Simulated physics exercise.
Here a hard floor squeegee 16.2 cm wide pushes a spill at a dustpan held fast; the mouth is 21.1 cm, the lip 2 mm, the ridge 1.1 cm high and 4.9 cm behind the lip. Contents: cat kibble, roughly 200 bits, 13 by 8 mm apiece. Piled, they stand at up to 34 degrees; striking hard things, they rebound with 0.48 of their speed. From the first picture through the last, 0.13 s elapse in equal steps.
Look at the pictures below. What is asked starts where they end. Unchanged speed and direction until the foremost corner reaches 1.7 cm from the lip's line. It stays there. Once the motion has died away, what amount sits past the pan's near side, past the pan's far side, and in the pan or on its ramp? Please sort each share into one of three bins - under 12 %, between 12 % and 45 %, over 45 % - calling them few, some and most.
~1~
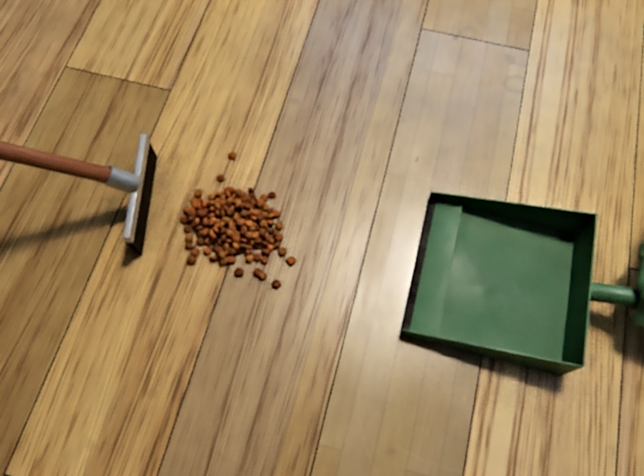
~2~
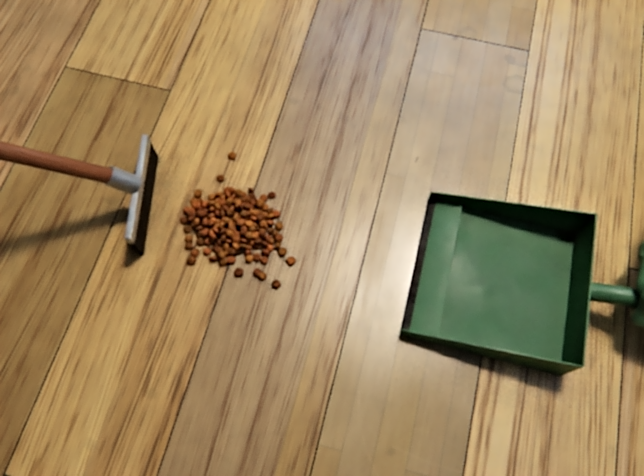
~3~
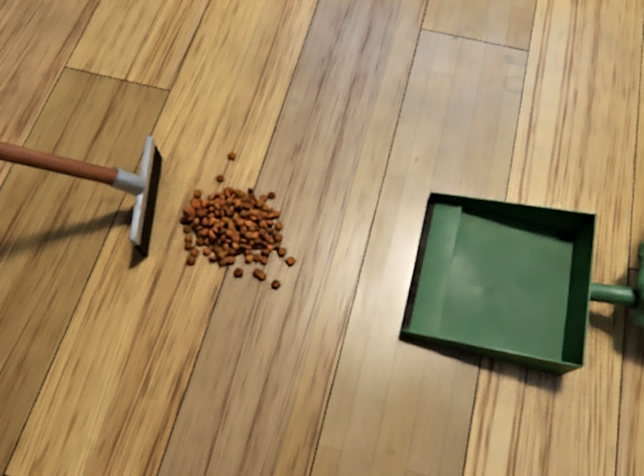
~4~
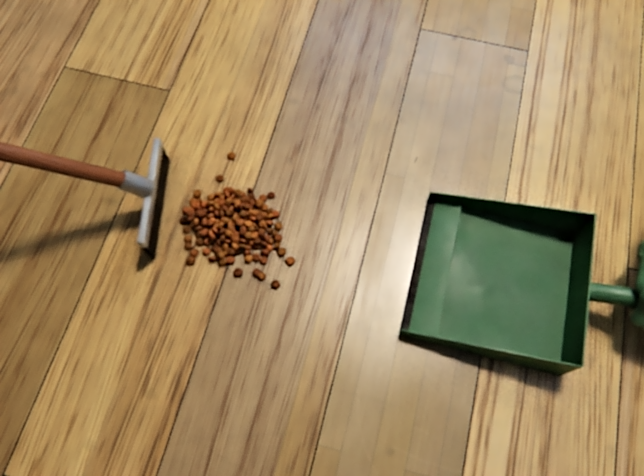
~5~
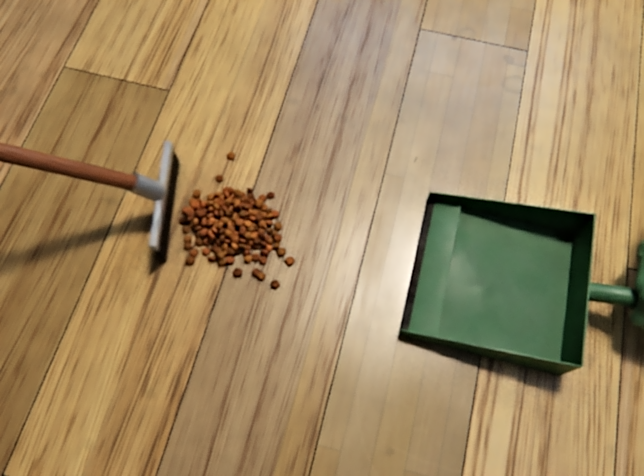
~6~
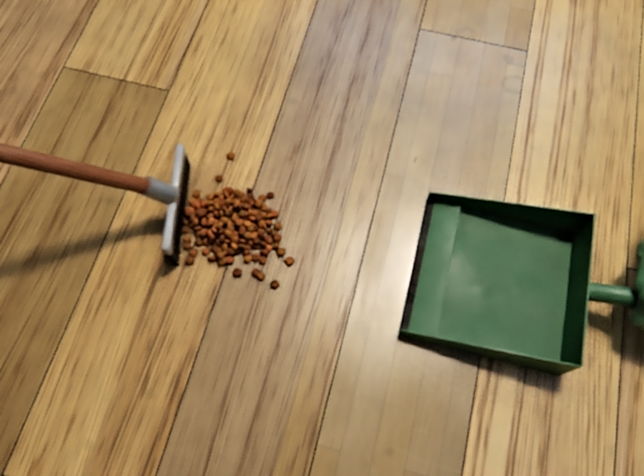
Past the pan's near side: Few. Past the pan's far side: Few. In the pan or on its ramp: Some.
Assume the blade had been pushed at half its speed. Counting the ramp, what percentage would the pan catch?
About 25 %.
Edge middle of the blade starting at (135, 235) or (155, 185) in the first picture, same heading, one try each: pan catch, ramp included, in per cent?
Close to 15 in a hundred, then close to 35 in a hundred.
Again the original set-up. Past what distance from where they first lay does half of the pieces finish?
26 cm or so.
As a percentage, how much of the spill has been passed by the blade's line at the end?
Near 20 percent, give or take.
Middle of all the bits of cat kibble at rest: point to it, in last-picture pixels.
Near (409, 258).
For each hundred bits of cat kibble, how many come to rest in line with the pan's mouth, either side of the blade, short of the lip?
It comes to some 55 percent.
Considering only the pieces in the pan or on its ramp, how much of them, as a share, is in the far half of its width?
Some 20 per cent.
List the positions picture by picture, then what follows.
Blade from (129, 239) to (146, 141), moved 0.0 cm, 0 of the pieces shifted so far; middle of the pieces at (231, 226); pan at (505, 285), in the first frame.
Blade from (131, 239) to (147, 141), moved 0.2 cm, 0 of the pieces shifted so far; middle of the pieces at (231, 226), in the second frame.
Blade from (135, 241) to (151, 143), moved 1.0 cm, 0 of the pieces shifted so far; middle of the pieces at (230, 226), in the third frame.
Blade from (143, 243) to (159, 145), moved 2.2 cm, 0 of the pieces shifted so far; middle of the pieces at (230, 226), in the fourth frame.
Blade from (155, 247) to (169, 148), moved 3.9 cm, 0 of the pieces shifted so far; middle of the pieces at (229, 226), in the fifth frame.
Blade from (168, 250) to (181, 151), moved 5.9 cm, 3 of the pieces shifted so far; middle of the pieces at (229, 226); pan at (503, 285), in the sixth frame.
Then, 0.20 s after the last picture, middle of the blade 19 cm from the lip; 0 % over the lip, far side 0 %, near side 0 %.
Then, 0.34 s after the last picture, middle of the blade 8 cm from the lip; 0 % over the lip, far side 5 %, near side 0 %.
Then, 0.60 s after the last picture, middle of the blade 3 cm from the lip; 35 % over the lip, far side 5 %, near side 5 %.
In the end, near side 5 %, far side 5 %, pan 35 %, in front of the lip or behind the blade 55 %.
